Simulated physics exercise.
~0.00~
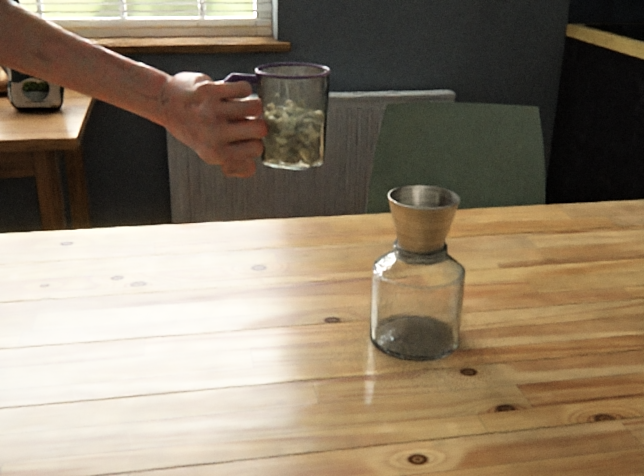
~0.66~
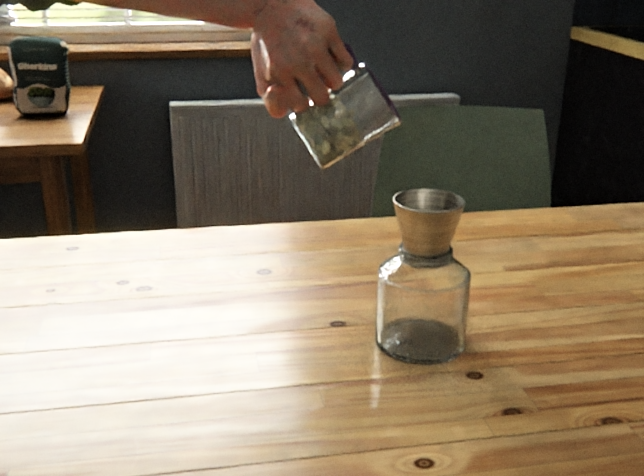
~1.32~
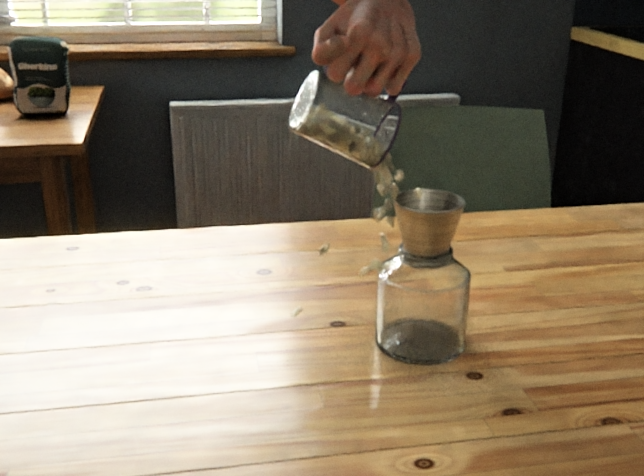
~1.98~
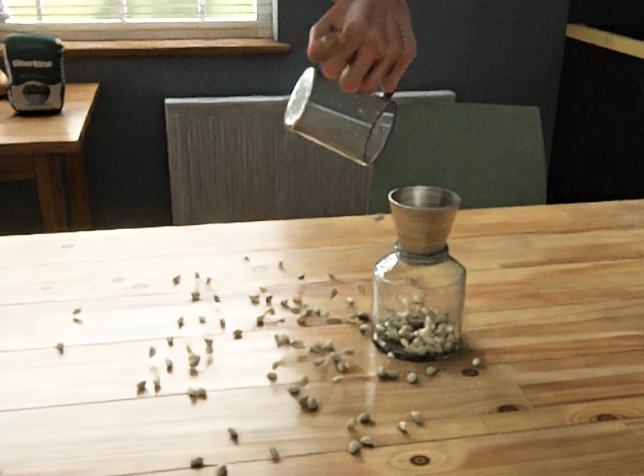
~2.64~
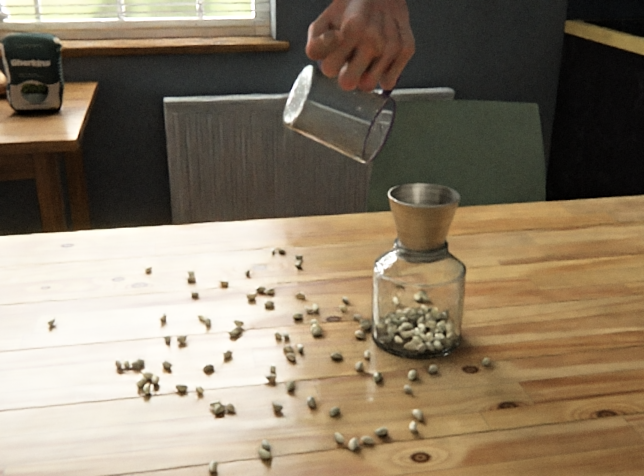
A hand tips a clear measuring cup of whitish beans over a glass jar on a pale wooden table, seen from the front by a gently swaying camera. The jar has a funnel in its neck, and behind it are a green chair back, a grey panel and a window at the left. The cup starts upright at the left, then moves right and tilts until beans tumble from its rim. Some drop into the jar, while others miss and scatter across the table. At the end the cup is empty, part of the beans lie in the jar, and most are spilt outside.
